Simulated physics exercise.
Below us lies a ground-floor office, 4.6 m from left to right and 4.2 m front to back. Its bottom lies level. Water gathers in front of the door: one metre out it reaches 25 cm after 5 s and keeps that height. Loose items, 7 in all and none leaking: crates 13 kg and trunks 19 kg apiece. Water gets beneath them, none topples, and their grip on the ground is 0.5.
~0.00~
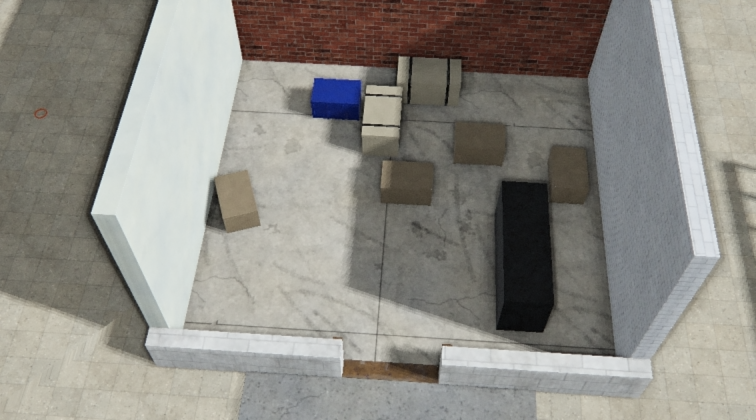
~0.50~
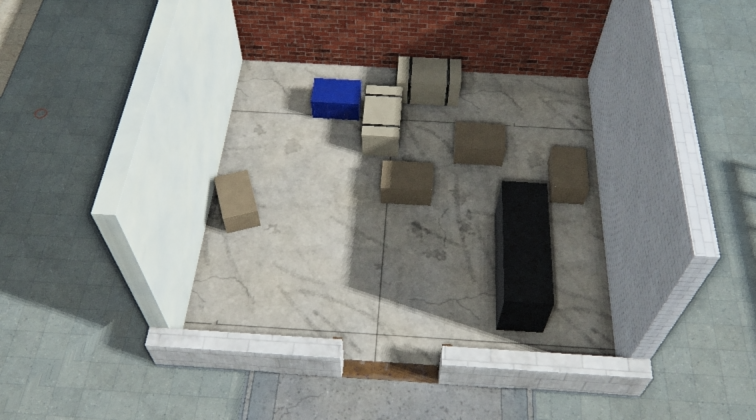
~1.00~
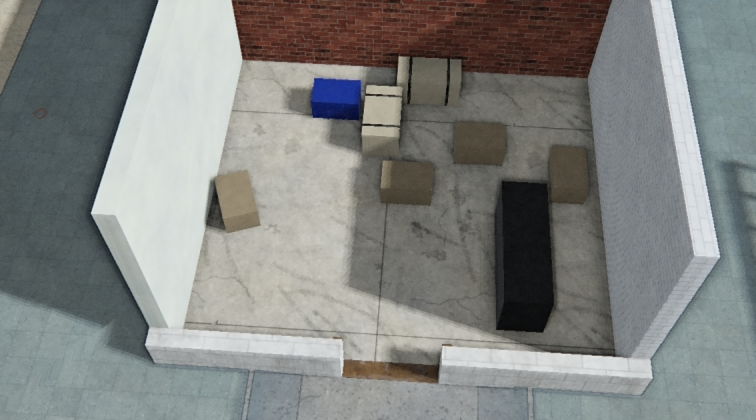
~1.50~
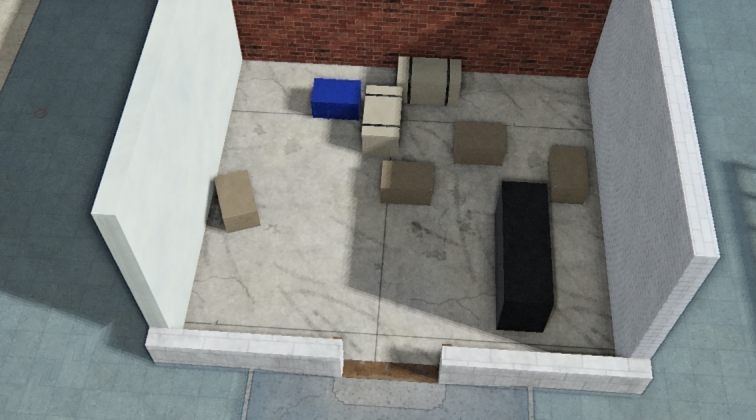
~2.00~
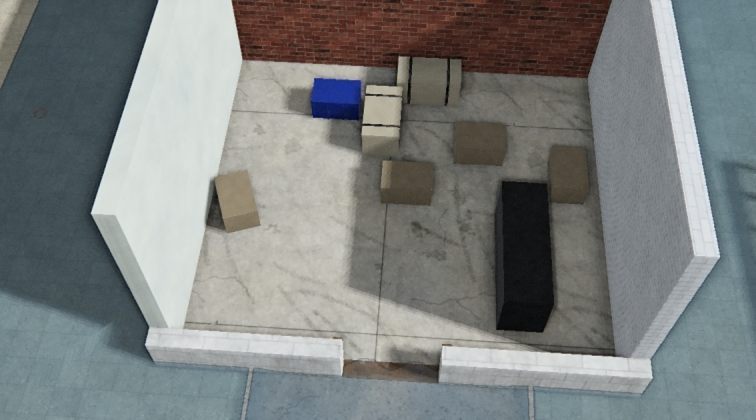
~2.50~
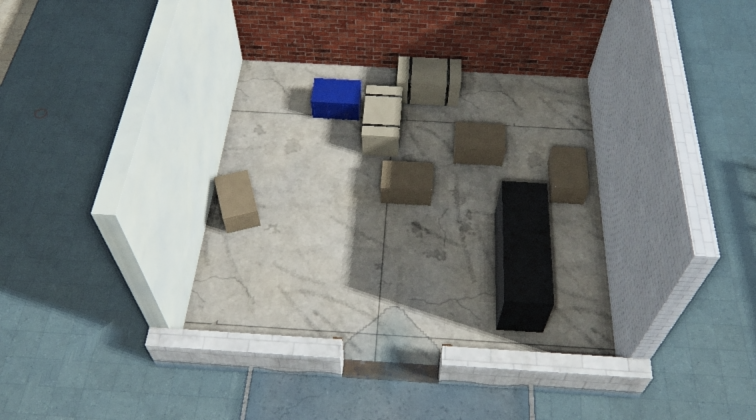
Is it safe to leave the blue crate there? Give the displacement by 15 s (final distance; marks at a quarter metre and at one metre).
Blue crate slides a little.
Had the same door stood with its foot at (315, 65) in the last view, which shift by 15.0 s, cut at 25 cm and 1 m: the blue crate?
Then the blue crate ends far away.
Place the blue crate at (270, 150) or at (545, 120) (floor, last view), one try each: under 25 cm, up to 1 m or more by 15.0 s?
In turn: It moves a short way; it ends far away.
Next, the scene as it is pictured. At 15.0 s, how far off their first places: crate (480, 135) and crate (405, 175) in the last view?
In turn: 200 cm, 250 cm.
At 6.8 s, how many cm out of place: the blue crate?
About 0 cm.
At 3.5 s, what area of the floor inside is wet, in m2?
Roughly 2.5 m2.
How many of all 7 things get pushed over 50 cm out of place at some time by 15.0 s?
I count 7.
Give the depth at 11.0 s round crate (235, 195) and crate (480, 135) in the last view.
About 7 and 11 cm.
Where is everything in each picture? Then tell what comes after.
In the first frame, the blue crate at (336, 91), on the bottom; water covers 0.0 m2; 0 of 7 have shifted.
In the second frame, the blue crate at (336, 91), on the bottom; 0.0 m2 under water; 0 of 7 have shifted.
In the third frame, the blue crate at (336, 91) rests on the ground; water covers 0.0 m2; 0 of 7 have shifted.
In the fourth frame, the blue crate at (336, 91) rests on the ground; water covers 0.0 m2; 0 of 7 have shifted.
In the fifth frame, the blue crate at (336, 91), on the bottom; 0.0 m2 under water; 0 of 7 have shifted.
In the sixth frame, the blue crate at (336, 91) rests on the ground; 0.4 m2 under water; 0 of 7 have shifted.
After 3.5 s the blue crate is near (336, 91), 0.0 m from its start, aground; 0 afloat.
After 6.8 s the blue crate is near (336, 90), 0.0 m from its start, aground; 1 afloat.
After 11.0 s the blue crate is near (314, 60), 0.5 m from its start, afloat; 6 afloat.
After 15.0 s the blue crate is near (288, 63), 0.7 m from its start, afloat; 7 afloat.
